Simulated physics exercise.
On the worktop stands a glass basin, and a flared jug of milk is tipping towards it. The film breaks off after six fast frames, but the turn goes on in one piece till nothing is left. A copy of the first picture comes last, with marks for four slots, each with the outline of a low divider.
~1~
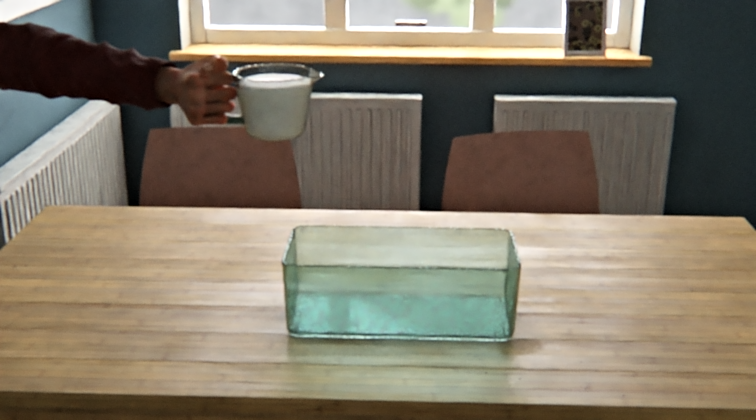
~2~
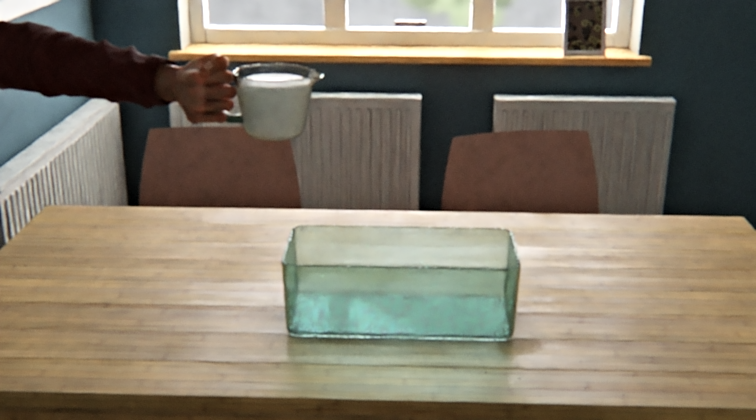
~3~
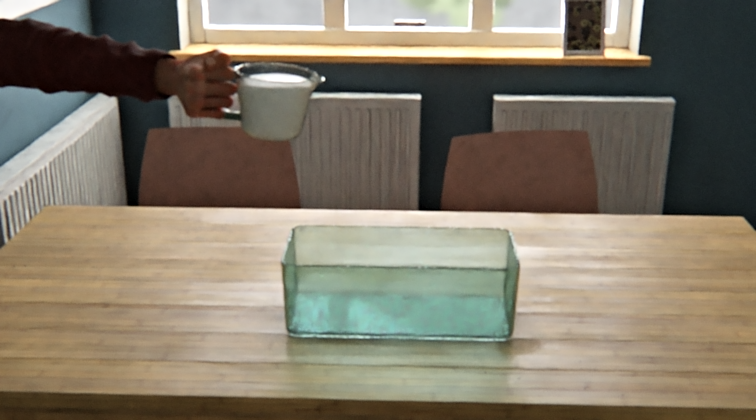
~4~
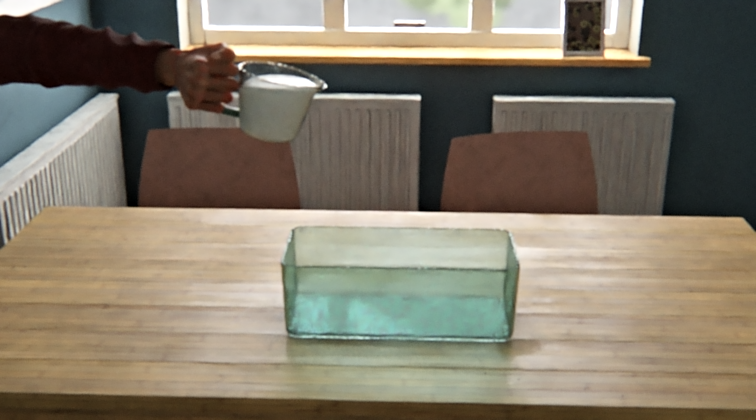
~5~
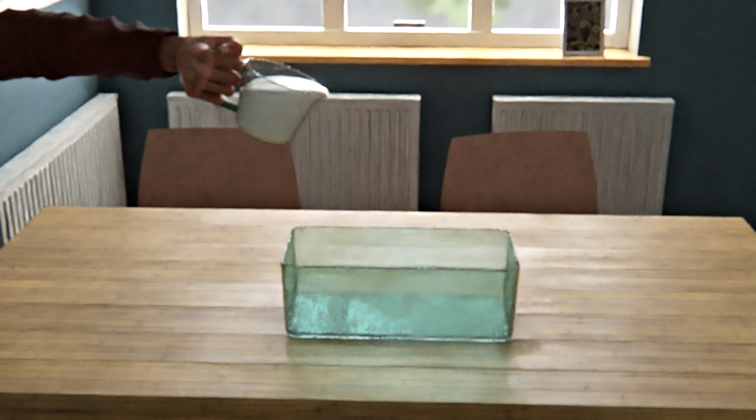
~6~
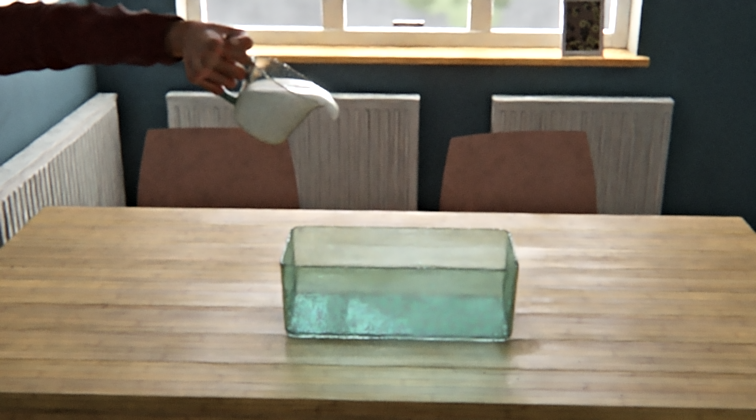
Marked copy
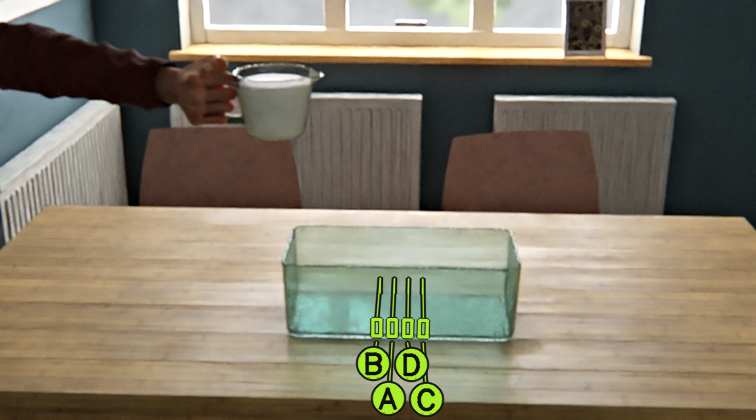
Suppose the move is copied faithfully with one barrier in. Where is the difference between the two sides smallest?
B works best here.
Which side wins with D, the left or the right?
The left side.
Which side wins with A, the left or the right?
More ends on the left.
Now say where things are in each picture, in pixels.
In the first frame, upright, lip at (321, 75); basin from (287, 333) to (514, 338); nothing has left yet.
In the second frame, upright, lip at (322, 76); nothing has left yet.
In the third frame, tipped about 6°, lip at (323, 80); nothing has left yet.
In the fourth frame, tipped about 12°, lip at (325, 87); nothing has left yet.
In the fifth frame, tipped about 21°, lip at (327, 95); milk is over the lip, down to (327, 95).
In the sixth frame, tipped about 32°, lip at (327, 104); milk is over the lip, down to (333, 116).
In lime, A at (392, 342); B at (376, 341); C at (423, 342); D at (407, 342).
For position A, about 74 % ends left of the wall and 21 % right of it; 6 % is lost outside.
For position B, about 45 % ends left of the wall and 53 % right of it.
For position C, about 81 % ends left of the wall and 16 % right of it; 3 % is lost outside.
For position D, about 84 % ends left of the wall and 12 % right of it; 4 % is lost outside.
